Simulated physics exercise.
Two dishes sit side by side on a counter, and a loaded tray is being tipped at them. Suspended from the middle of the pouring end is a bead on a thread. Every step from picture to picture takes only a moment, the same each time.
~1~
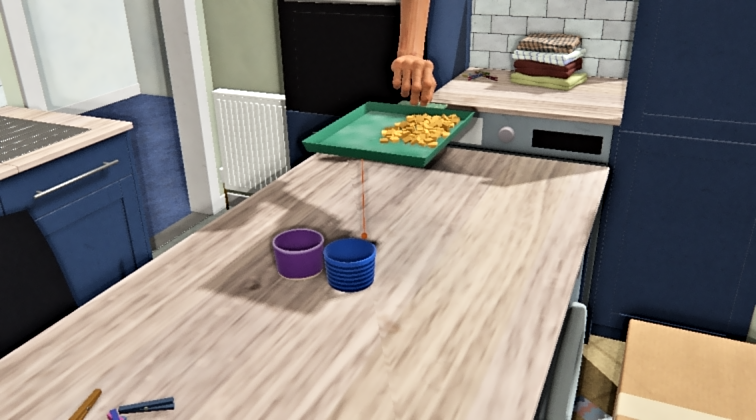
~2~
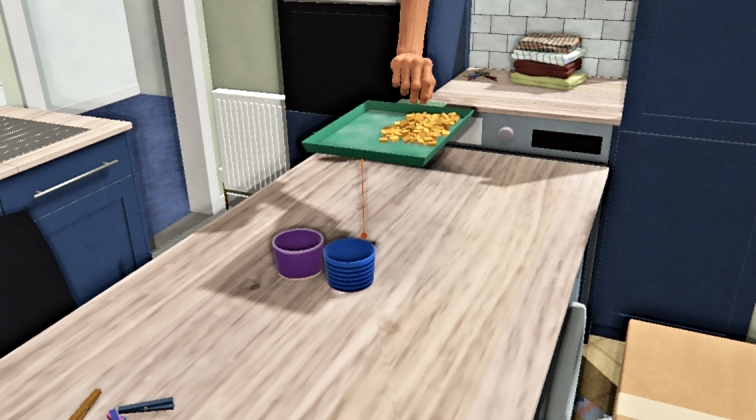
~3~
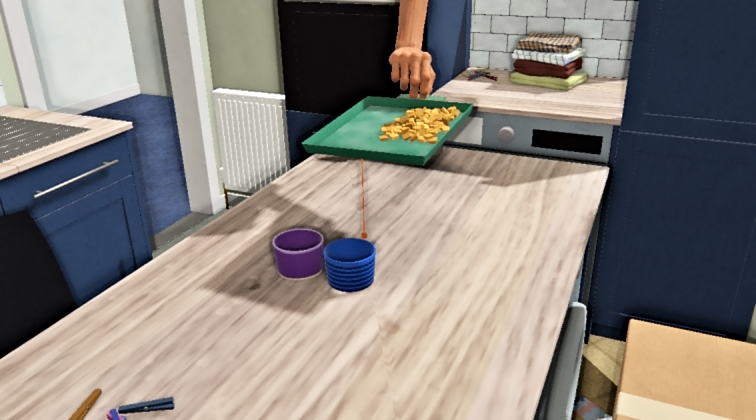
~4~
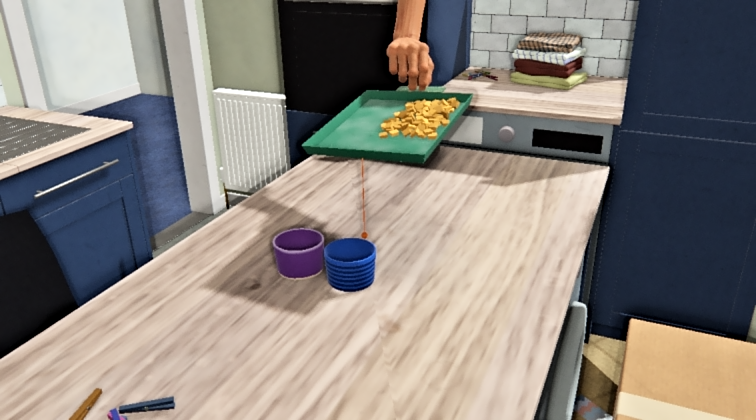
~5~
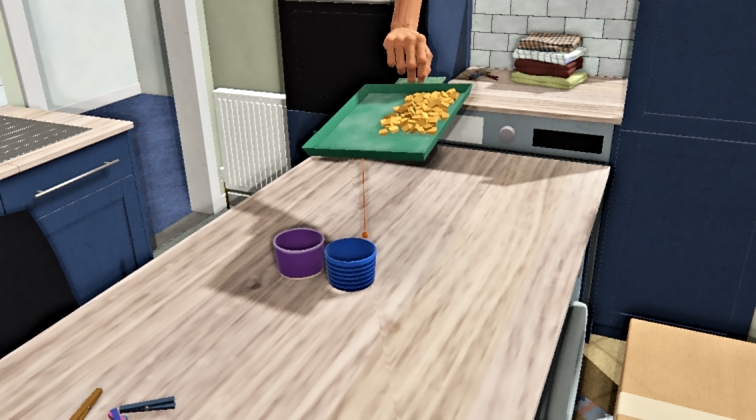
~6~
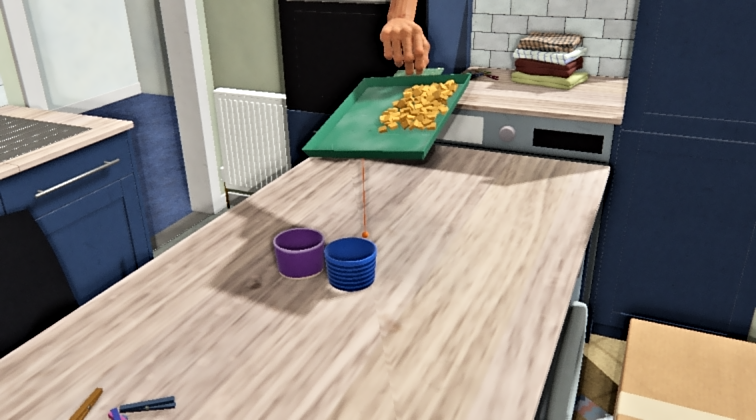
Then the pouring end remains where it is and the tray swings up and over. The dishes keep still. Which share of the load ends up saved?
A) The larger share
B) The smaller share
The answer is A.
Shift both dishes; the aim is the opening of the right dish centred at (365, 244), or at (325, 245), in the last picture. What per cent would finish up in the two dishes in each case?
Trial 1 near 60 percent, trial 2 near 70 percent.
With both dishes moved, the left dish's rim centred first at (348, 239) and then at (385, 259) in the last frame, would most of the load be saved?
For the earlier try a smaller portion is kept, for the later one a smaller portion.
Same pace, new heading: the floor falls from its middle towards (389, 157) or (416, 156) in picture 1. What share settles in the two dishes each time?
The first try yields 0 percent and the second 0 percent.
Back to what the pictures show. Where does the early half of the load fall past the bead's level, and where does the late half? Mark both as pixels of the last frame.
Near (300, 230) to start, and near (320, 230) afterwards.
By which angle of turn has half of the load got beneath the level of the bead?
I'd put it at about 95 degrees.
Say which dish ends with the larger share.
Observation: The one at left.
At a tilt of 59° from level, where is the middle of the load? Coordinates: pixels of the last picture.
About (330, 156).
Shortly afterwards, tray tipped steeply; the bulk on the tray; near a quarter in the air.
Next, tray tipped right over; near a third on the tray; a little in the right dish; near a quarter in the left dish; near a quarter outside both; a little in the air.
Some moments later, tray tipped past a quarter turn; near a quarter in the right dish; near half in the left dish; near a third outside both.
In the end, tray tipped past a quarter turn; near a quarter in the right dish; near half in the left dish; near a third outside both.
